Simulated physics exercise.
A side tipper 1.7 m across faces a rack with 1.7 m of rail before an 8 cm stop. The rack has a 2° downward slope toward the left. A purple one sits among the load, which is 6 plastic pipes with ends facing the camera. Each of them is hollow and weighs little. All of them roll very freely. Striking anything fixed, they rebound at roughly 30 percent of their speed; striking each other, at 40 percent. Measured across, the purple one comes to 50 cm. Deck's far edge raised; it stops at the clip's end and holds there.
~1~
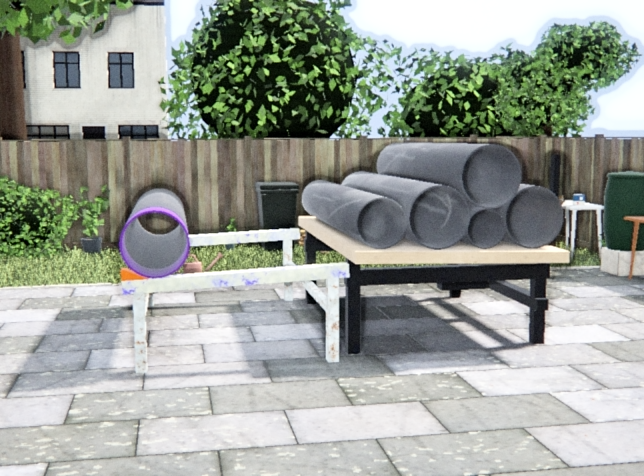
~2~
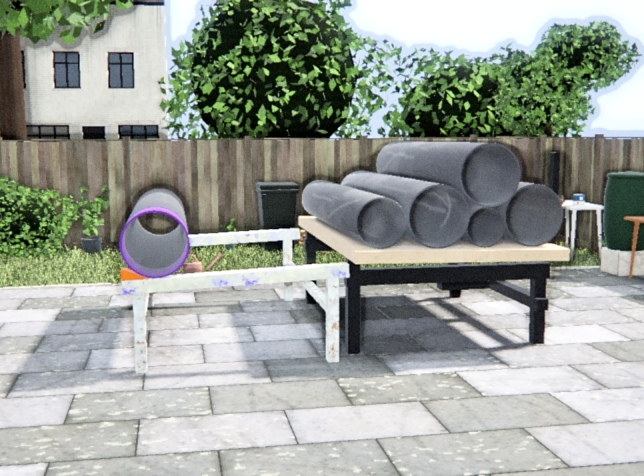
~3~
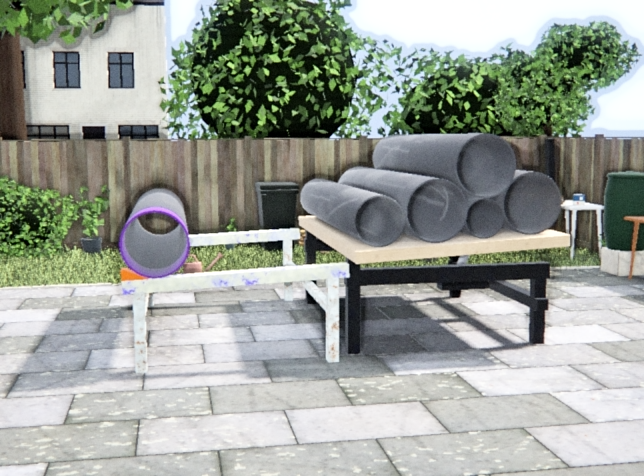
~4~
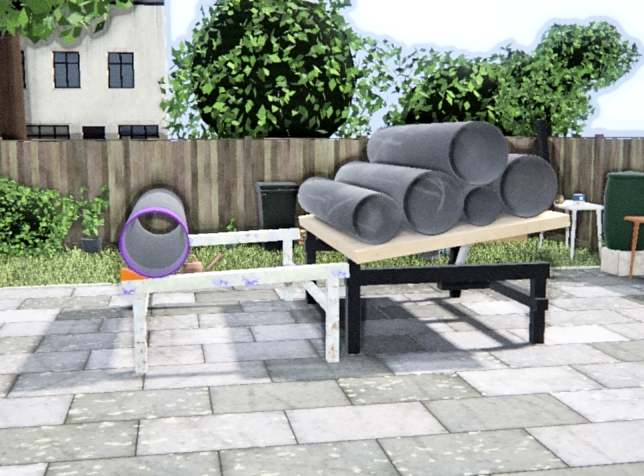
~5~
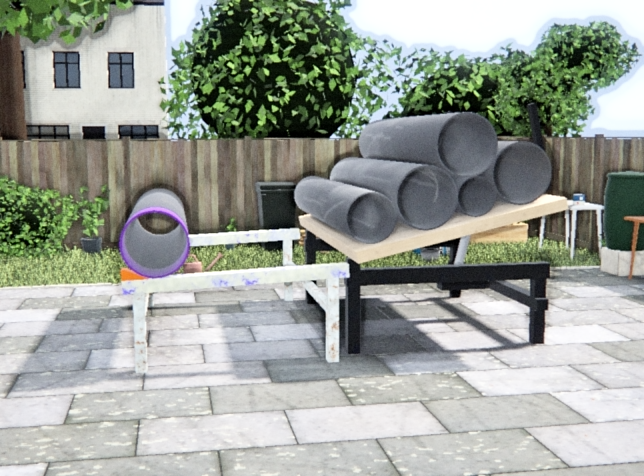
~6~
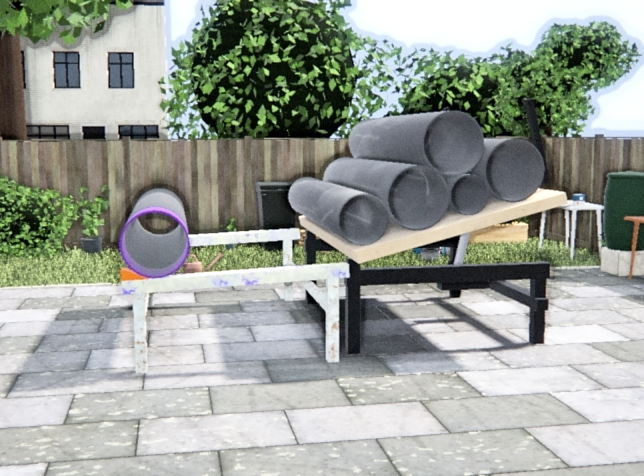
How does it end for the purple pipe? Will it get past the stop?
In the end, the purple pipe makes it past the stop.
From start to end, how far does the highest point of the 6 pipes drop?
Some 40 centimetres.
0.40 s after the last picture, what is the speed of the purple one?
Estimate: Some 0.0 m/s.
Another 0.4 s on from the last picture, purple is on the rack, 25 cm from the rack's far end; 0 lost over the end.
Another 0.7 s on from the last picture, still the same for purple; 0 lost over the end.
Another 1.2 s on from the last picture, purple is on the rack, 15 cm from the rack's far end, rolling left; 0 lost over the end.
Another 1.7 s on from the last picture, purple is over the stop and falling; 1 lost over the end.
In the end (4.9 s after the last picture), purple is beyond the stop, on the ground; 2 lost over the end.
